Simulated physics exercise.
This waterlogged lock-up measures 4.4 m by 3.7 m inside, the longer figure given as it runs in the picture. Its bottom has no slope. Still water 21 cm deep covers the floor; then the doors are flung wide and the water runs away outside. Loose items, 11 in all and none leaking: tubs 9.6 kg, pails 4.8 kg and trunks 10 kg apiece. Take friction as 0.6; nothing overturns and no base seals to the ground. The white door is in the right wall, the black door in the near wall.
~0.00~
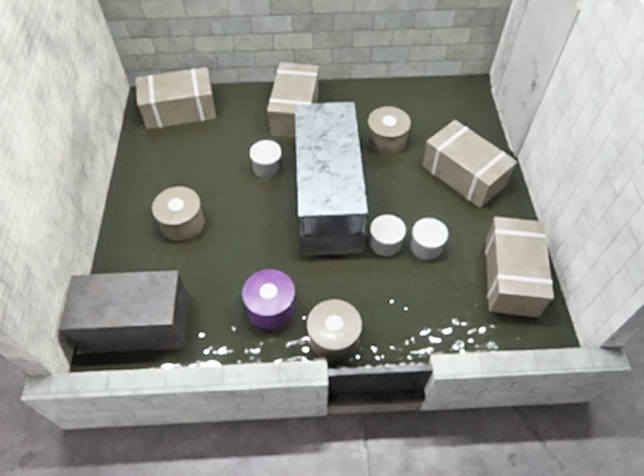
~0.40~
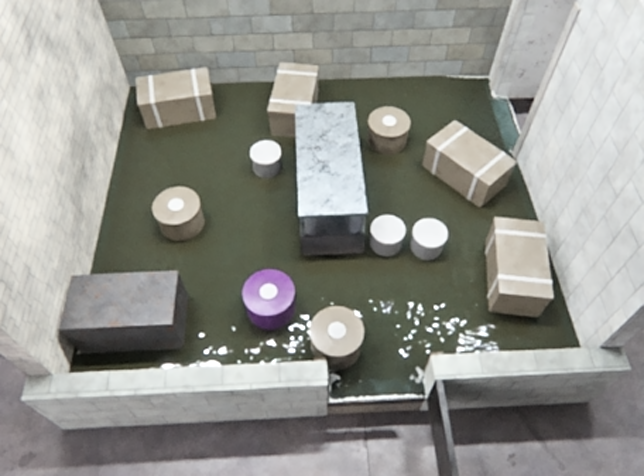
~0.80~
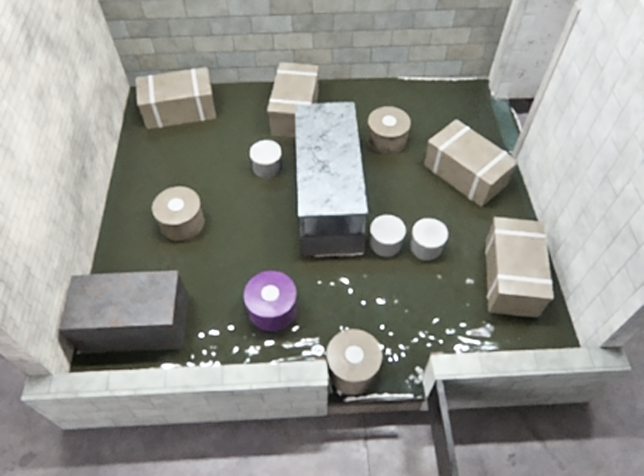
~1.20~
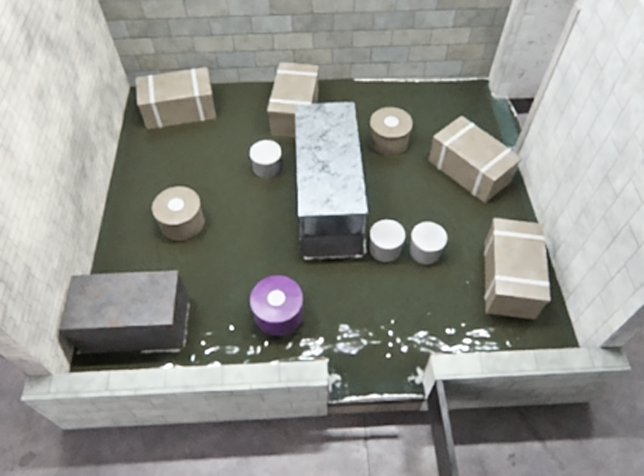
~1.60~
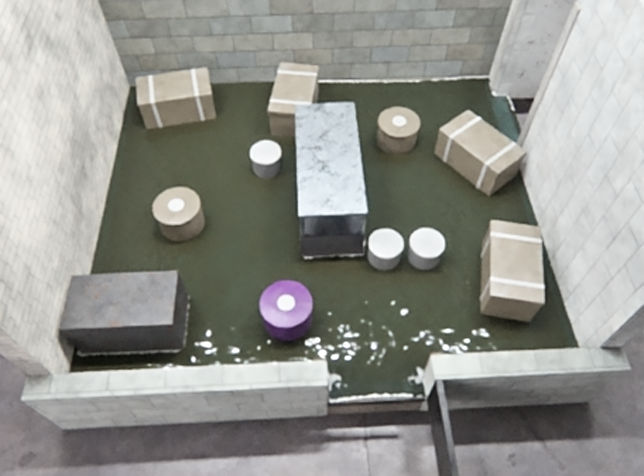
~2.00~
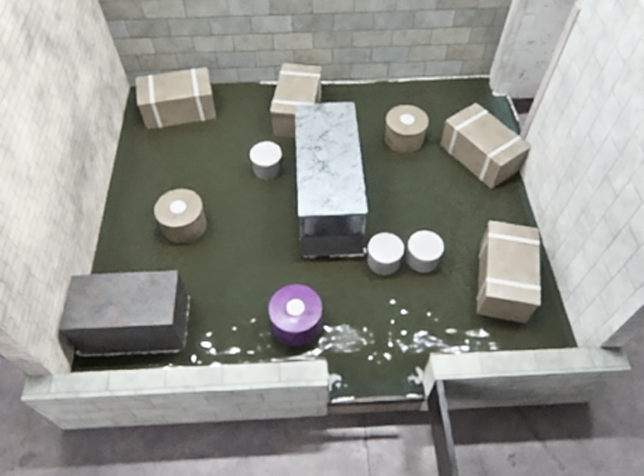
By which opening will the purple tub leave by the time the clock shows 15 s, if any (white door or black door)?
Purple tub: Black doorway.
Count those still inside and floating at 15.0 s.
I count 6.
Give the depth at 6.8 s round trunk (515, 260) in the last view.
About 14 cm.
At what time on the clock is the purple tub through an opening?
Near 4.0 s.
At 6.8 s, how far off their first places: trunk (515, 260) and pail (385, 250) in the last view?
In that order: 10 cm, 20 cm.
After 3.0 s the purple tub is near (327, 326), 0.6 m from its start, afloat; 1 of 11 are out; 10 afloat.
After 6.8 s the purple tub has gone out by the black door; 4 of 11 are out; 7 afloat.
After 11.0 s the purple tub has gone out by the black door; 5 of 11 are out; 6 afloat.
After 15.0 s the purple tub has gone out by the black door; 5 of 11 are out; 6 afloat.
